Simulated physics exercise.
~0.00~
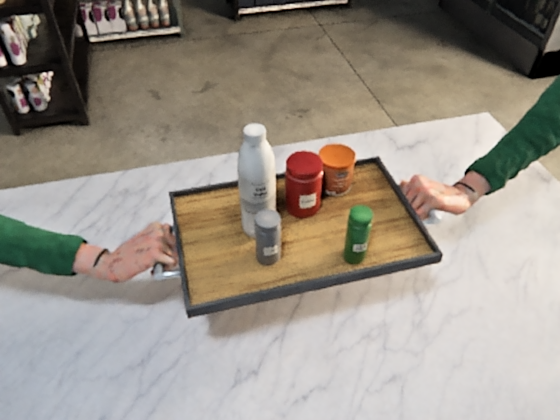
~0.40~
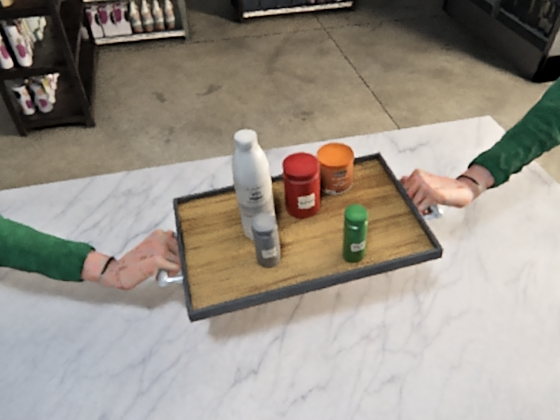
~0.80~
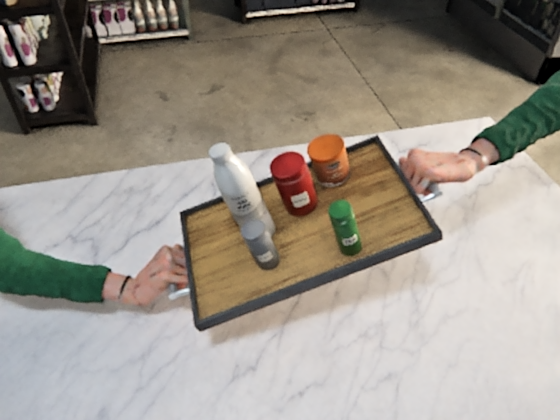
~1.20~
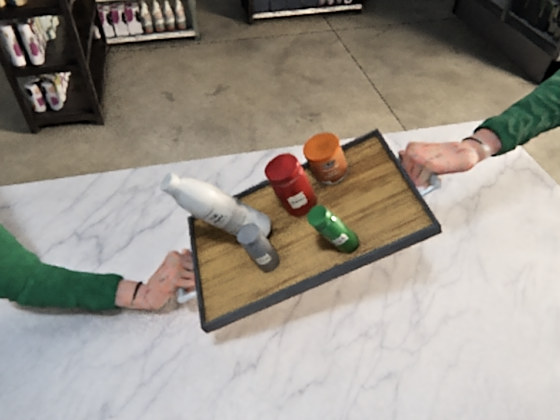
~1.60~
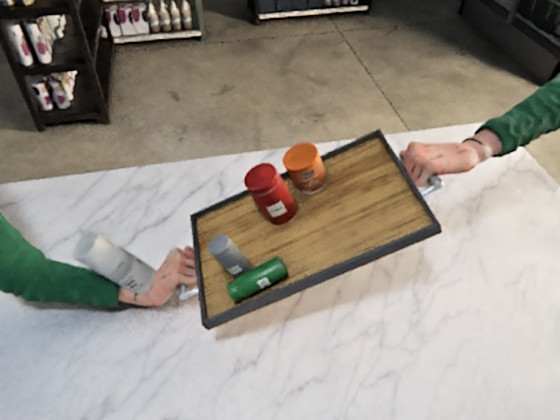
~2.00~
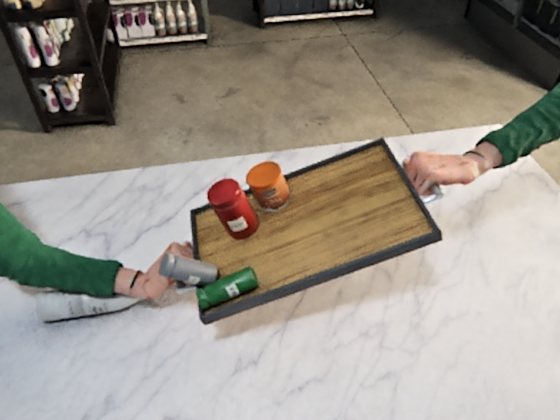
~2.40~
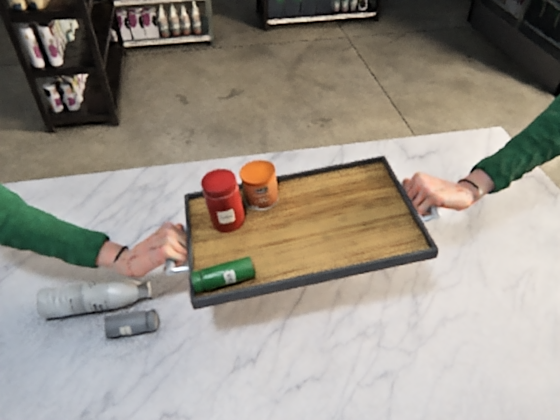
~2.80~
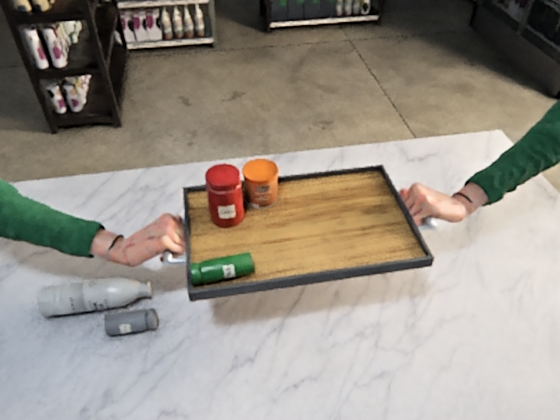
Two hands tilt a tray left, dropping two containers, then level it with three remaining.
